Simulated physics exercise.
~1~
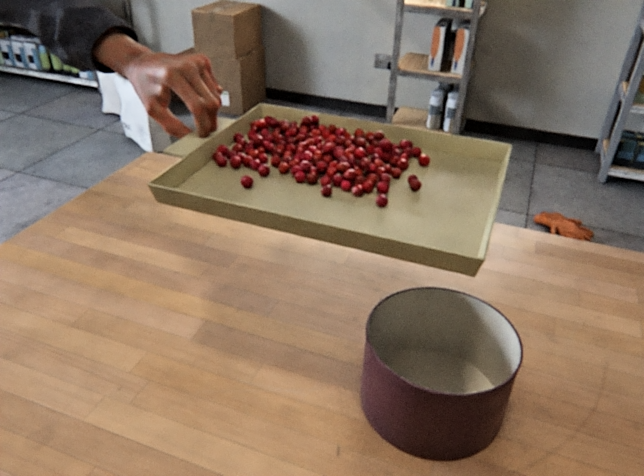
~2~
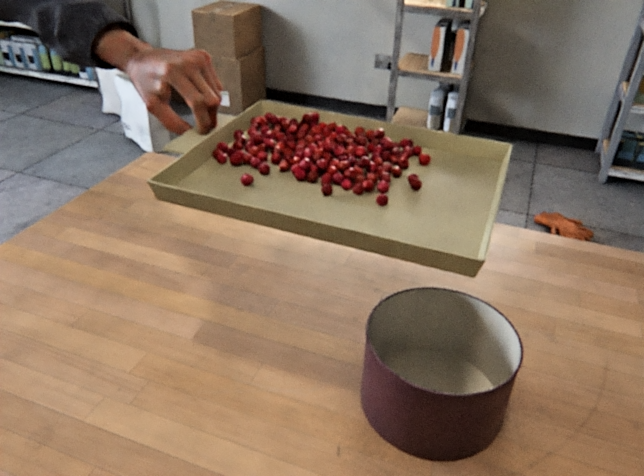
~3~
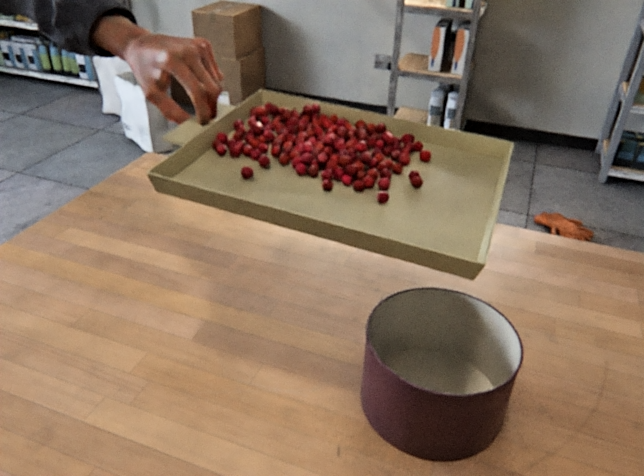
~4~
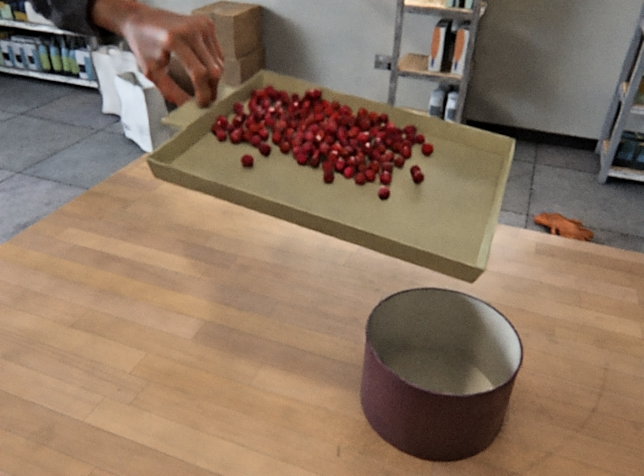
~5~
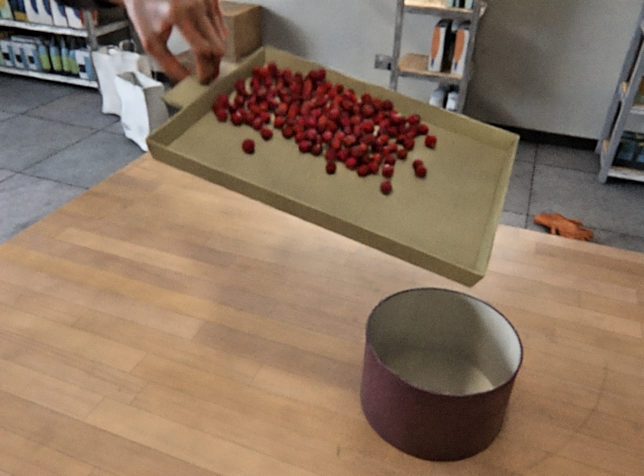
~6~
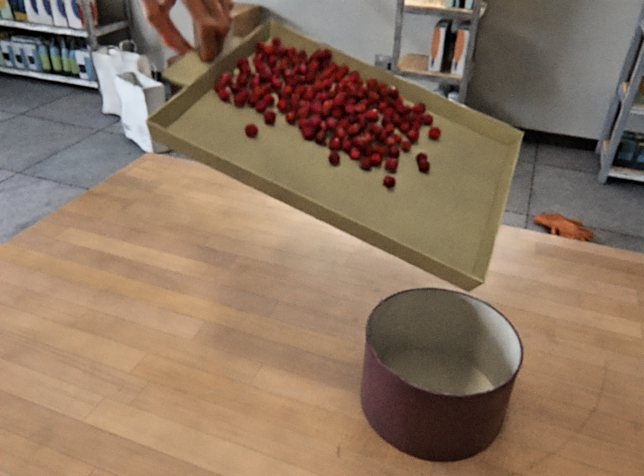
We see a hand at the left edge of a shallow tray of small red berries, above a wooden table with a dark red round pot; the hand lifts that side, and the tray tilts steadily down toward the right.
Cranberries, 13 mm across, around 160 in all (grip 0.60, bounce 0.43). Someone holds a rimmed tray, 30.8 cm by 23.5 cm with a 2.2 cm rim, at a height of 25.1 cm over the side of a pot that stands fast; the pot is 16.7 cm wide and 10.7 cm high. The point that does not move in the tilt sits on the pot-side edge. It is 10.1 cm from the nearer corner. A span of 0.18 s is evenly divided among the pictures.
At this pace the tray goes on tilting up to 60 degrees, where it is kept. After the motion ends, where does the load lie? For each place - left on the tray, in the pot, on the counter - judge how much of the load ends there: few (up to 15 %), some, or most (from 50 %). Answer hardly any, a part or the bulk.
Tray: A part; pot: Hardly any; counter: The bulk.
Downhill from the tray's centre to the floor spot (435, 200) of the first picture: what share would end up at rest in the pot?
Estimate: Some 0 per cent.
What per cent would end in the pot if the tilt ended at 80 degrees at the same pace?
Around 5 in a hundred.
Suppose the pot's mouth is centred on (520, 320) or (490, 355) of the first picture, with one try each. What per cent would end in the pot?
The shares would be near 5 and 20 per cent respectively.
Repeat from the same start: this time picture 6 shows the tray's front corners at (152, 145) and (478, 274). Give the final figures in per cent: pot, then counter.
Final per cent - pot 0, counter 50.
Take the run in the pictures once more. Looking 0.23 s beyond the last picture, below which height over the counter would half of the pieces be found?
Roughly 38 centimetres, give or take.
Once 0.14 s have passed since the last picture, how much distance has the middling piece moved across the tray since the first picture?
I'd say close to 1 centimetres.
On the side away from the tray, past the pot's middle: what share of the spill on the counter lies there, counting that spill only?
Some 100 per cent.
Then, 0.14 s after the last picture, tilt 42 degrees; the tray holds 100 %, the pot 0 %.
Then, 0.23 s after the last picture, tilt 55 degrees; the tray holds 100 %, the pot 0 %.
Then, 0.46 s after the last picture, tilt 60 degrees; the tray holds 70 %, the pot 0 %.
In the end, tray 35 %, pot 5 %, counter 60 %.
